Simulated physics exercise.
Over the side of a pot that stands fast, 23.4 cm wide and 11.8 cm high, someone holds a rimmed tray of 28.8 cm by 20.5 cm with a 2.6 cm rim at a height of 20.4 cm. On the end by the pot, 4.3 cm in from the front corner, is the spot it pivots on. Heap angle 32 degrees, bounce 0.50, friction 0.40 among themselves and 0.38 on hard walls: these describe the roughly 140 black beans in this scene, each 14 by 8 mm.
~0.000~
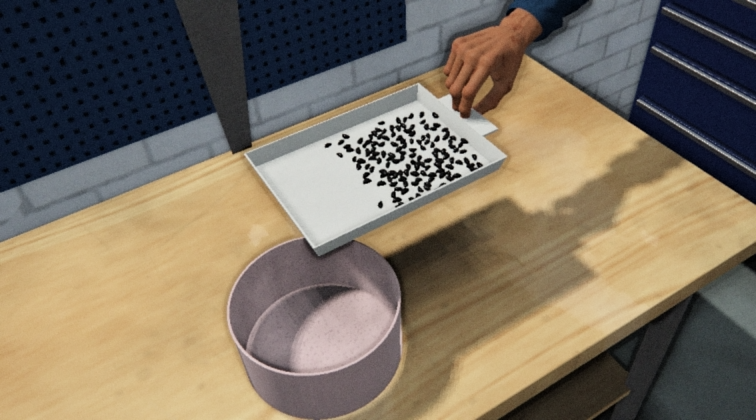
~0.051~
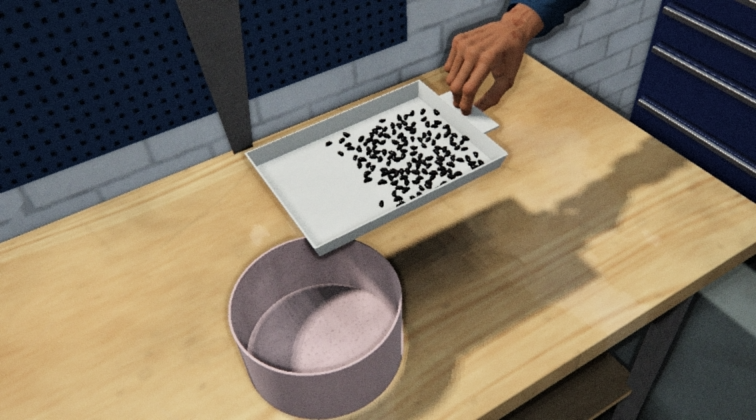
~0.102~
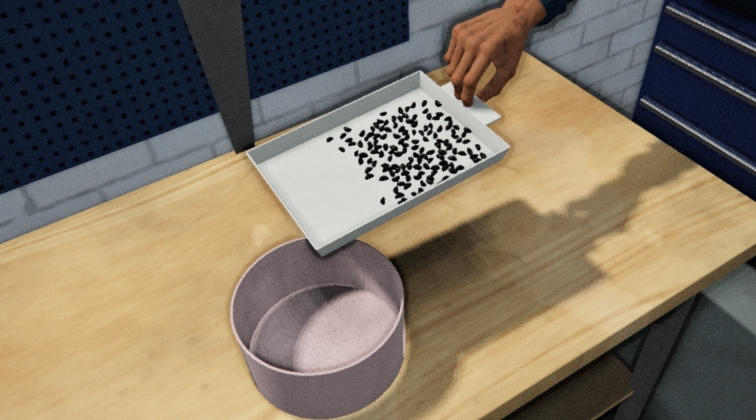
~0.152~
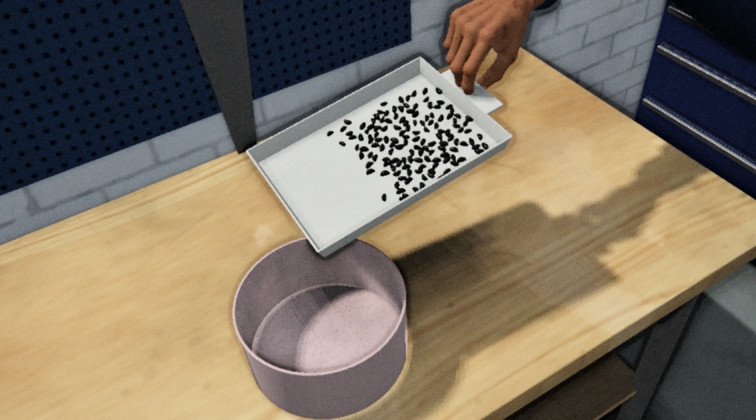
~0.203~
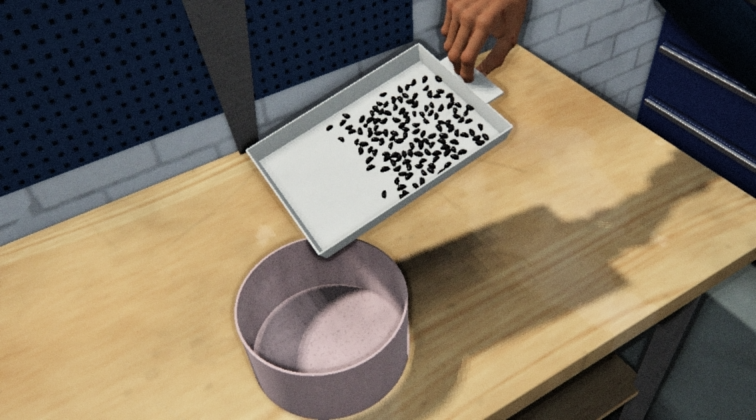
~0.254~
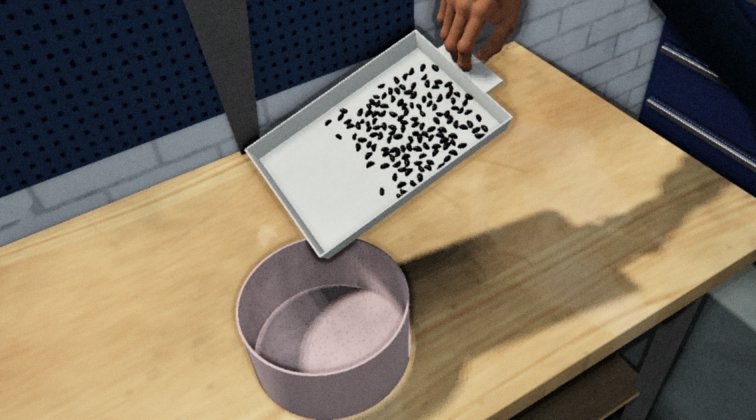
The clip shows a hand holding a shallow white tray of scattered black beans beside a round pinkish pot on a wooden workbench, then raising the tray's far right end so it slopes toward the pot, the beans keeping their places.
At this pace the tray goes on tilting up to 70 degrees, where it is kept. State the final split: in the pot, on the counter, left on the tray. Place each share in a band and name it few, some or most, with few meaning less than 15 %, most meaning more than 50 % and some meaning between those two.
In the end: Pot most, counter few, tray some.
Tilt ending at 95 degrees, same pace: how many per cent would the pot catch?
Estimate: Roughly 100 percent.
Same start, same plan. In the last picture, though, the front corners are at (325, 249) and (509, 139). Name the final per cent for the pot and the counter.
That works out as pot 55 and counter 0.
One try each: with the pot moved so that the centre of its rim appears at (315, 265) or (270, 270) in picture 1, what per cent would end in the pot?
Estimates: 40 % and 45 %, in that order.
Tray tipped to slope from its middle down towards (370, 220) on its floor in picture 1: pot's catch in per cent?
My best guess is some 75 per cent.
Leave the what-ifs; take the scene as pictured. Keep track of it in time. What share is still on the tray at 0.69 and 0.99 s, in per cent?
I'd say roughly 95, then roughly 35.
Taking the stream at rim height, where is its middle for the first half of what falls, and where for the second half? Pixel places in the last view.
(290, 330) first, (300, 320) later, roughly.
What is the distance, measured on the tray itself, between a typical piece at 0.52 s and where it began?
6 cm.
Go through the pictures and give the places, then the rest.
In the first frame, tray tilt 0 degrees, front corners at (317, 242) and (499, 155); middle of the pieces at (413, 156); pot at (314, 299).
In the second frame, tray tilt 1 degrees, front corners at (317, 242) and (501, 153); middle of the pieces at (414, 154).
In the third frame, tray tilt 4 degrees, front corners at (319, 243) and (503, 146), lowest corner left front; middle of the pieces at (415, 148).
In the fourth frame, tray tilt 9 degrees, front corners at (320, 245) and (504, 136), lowest corner left front; middle of the pieces at (416, 140).
In the fifth frame, tray tilt 14 degrees, front corners at (321, 247) and (505, 126), lowest corner left front; middle of the pieces at (416, 132).
In the sixth frame, tray tilt 19 degrees, front corners at (322, 249) and (504, 117), lowest corner left front; middle of the pieces at (415, 125); pot at (322, 299). The tray's pace is about 100 degrees a second.
Then, at 0.52 s, tilt 45 degrees; the tray holds 100 %, the pot 0 %.
Then, at 0.69 s, tilt 62 degrees; the tray holds 95 %, the pot 0 %.
After 0.99 s, tilt 70 degrees; the tray holds 35 %, the pot 60 %.
In the end, at 2.2 s, pot 65 %, counter 0 %, tray 30 %.
